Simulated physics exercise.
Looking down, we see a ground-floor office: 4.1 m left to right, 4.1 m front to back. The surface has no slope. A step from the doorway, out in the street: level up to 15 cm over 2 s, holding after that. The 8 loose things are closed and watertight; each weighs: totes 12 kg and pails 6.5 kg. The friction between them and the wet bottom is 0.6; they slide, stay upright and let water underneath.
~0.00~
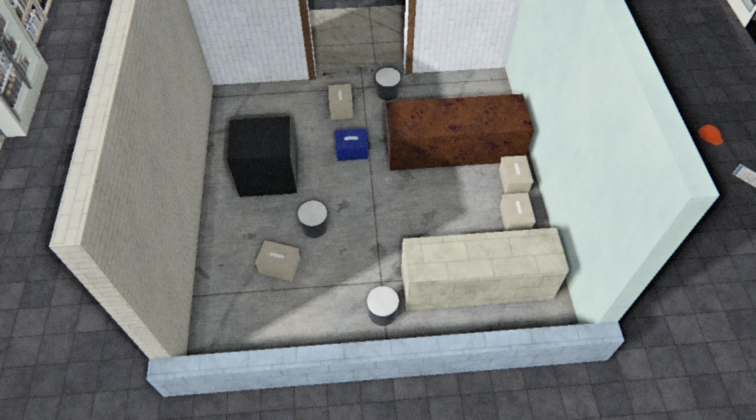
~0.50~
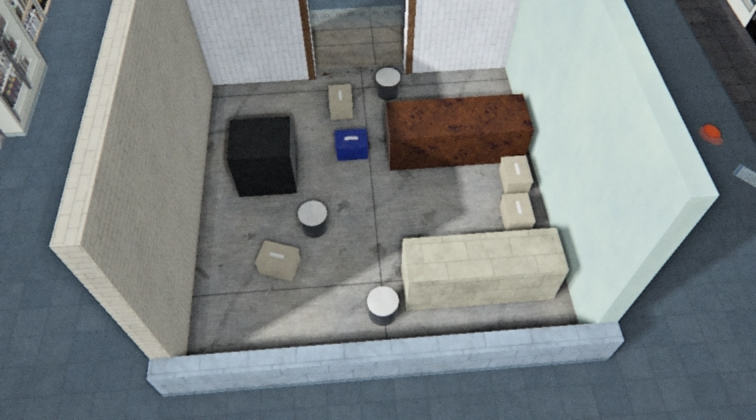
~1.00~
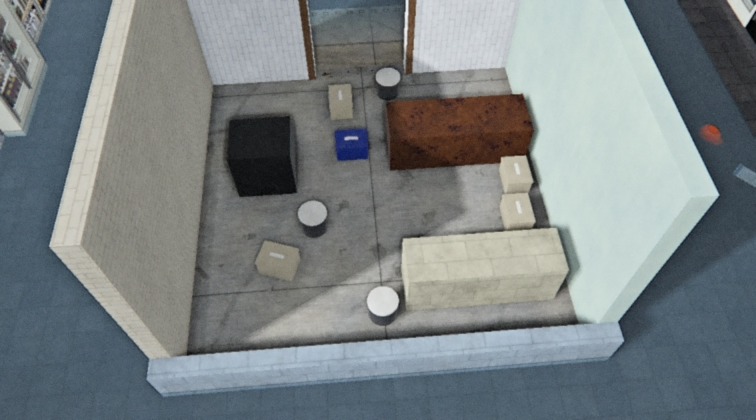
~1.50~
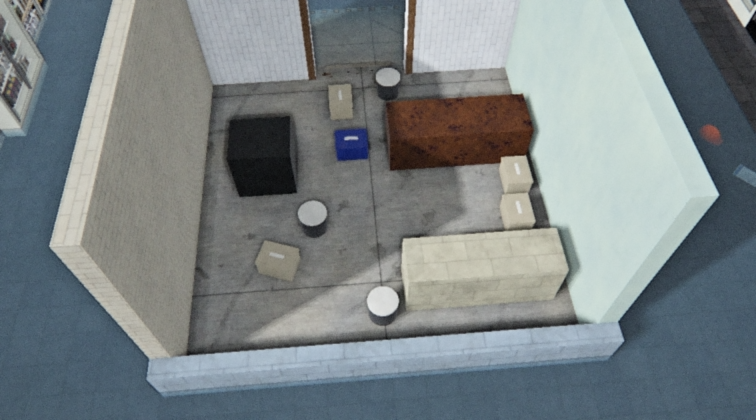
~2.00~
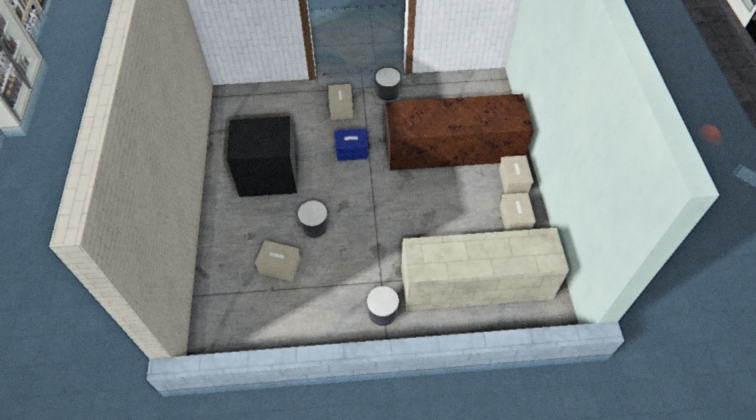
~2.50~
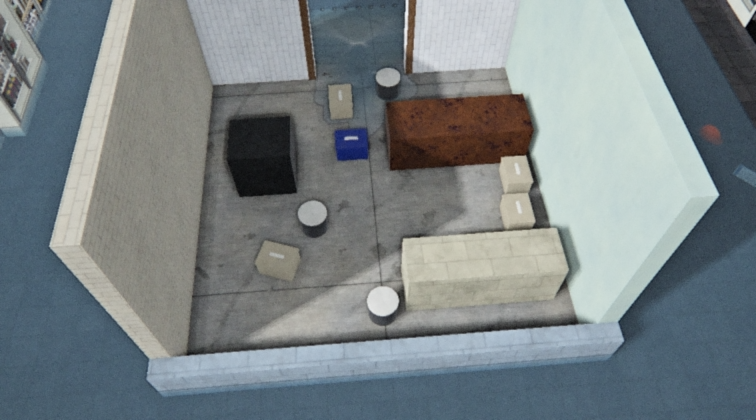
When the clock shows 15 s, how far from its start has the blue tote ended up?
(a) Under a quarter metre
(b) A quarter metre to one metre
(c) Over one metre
c.
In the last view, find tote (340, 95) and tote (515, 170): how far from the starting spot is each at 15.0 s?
100 cm and 10 cm respectively.
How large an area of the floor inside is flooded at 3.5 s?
Wet area: Approx. 4.0 m2.
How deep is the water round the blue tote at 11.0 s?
The depth there is around 6 cm.
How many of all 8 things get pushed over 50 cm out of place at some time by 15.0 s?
The number is 5.
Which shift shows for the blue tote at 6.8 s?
By then it has shifted roughly 20 cm.
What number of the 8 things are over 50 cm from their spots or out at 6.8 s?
Tally: 2.
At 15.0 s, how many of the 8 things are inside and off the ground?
It comes to 5 of them.
After 3.5 s the blue tote is near (351, 139), 0.0 m from its start, aground; 0 afloat.
After 6.8 s the blue tote is near (347, 149), 0.2 m from its start, aground; 1 afloat.
After 11.0 s the blue tote is near (354, 210), 1.1 m from its start, aground; 1 afloat.
After 15.0 s the blue tote is near (330, 260), 1.7 m from its start, aground; 5 afloat.
